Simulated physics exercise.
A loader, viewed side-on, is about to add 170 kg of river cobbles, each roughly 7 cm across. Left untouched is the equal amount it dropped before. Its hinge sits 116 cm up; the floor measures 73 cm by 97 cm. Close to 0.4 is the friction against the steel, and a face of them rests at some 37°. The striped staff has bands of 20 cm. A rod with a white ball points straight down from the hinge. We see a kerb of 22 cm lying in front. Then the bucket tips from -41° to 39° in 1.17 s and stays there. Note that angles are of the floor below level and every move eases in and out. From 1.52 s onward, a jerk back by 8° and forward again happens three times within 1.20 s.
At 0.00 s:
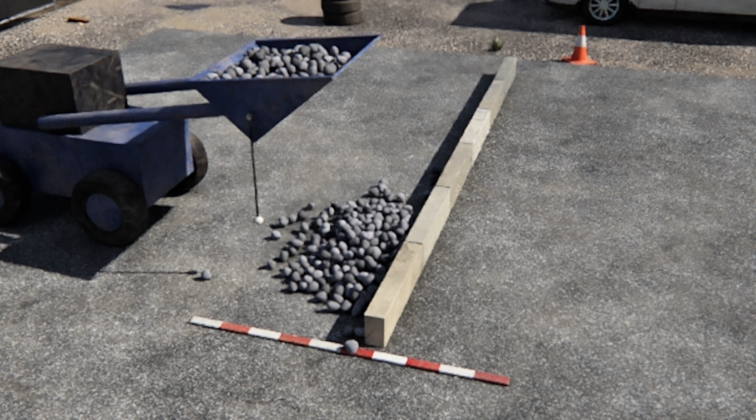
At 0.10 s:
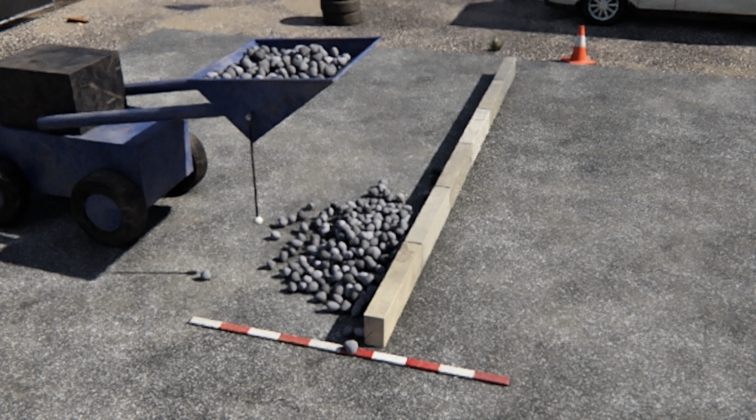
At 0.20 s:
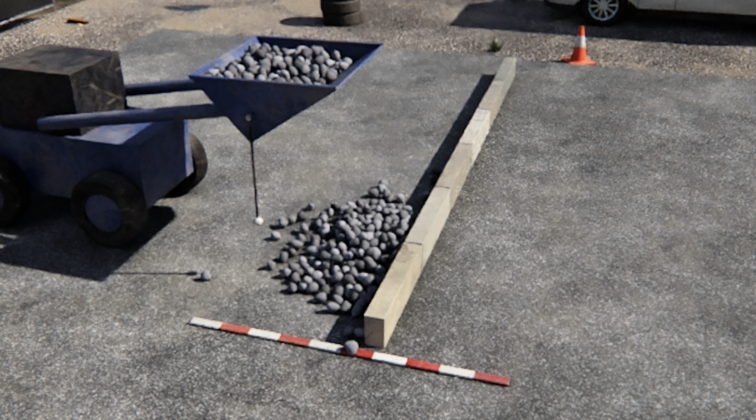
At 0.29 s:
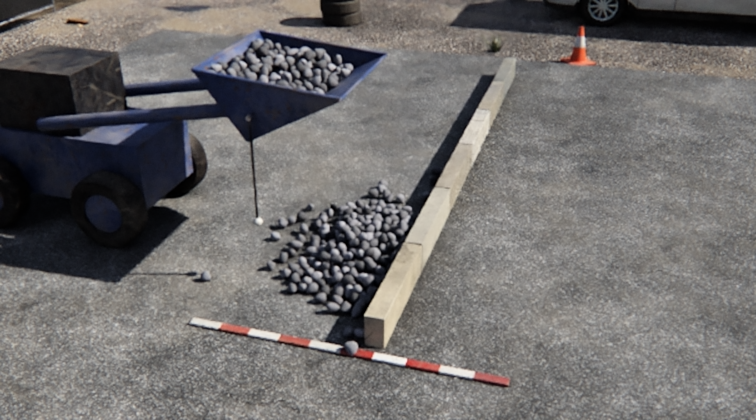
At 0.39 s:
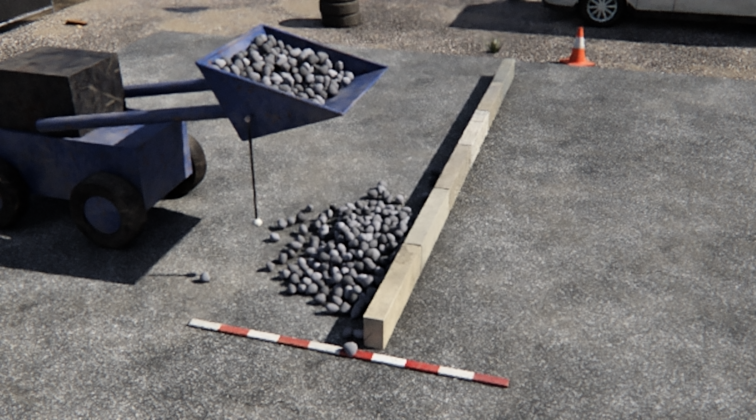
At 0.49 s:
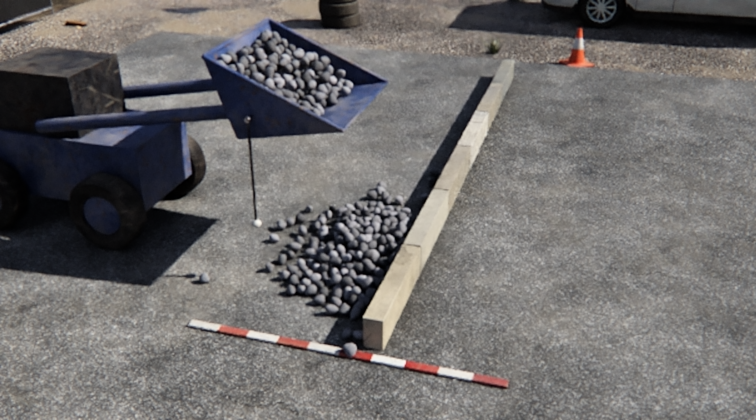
A blue loader's bucket of grey stones slowly tilting forward to the right above a stone pile beside a long kerb.
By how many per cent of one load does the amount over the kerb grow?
It grows by about 12 per cent of one load.
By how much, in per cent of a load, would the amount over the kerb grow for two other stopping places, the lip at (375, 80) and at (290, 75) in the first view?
I'd guess close to 55 per cent first and close to 0 per cent second.
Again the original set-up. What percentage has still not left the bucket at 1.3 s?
Still inside: Some 60 %.
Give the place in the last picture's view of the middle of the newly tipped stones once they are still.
Roughly at (387, 235) in the last picture.
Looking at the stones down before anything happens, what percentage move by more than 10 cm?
Some 5 percent, give or take.
After 0.9 s the floor is at 27°; in per cent of one load, 100 in the bucket, 100 on this side of the kerb; the foremost stones are at (403, 251).
After 1.3 s the floor is at 39°; in per cent of one load, 58 in the bucket, 142 on this side of the kerb; the foremost stones are at (404, 251).
After 3.2 s the floor is at 39°; in per cent of one load, 0 in the bucket, 188 on this side of the kerb, 12 over the kerb; the foremost stones are at (547, 256).
After 5.6 s the floor is at 39°; in per cent of one load, 0 in the bucket, 188 on this side of the kerb, 12 over the kerb; the foremost stones are at (547, 256). Net gain over the kerb, 12.
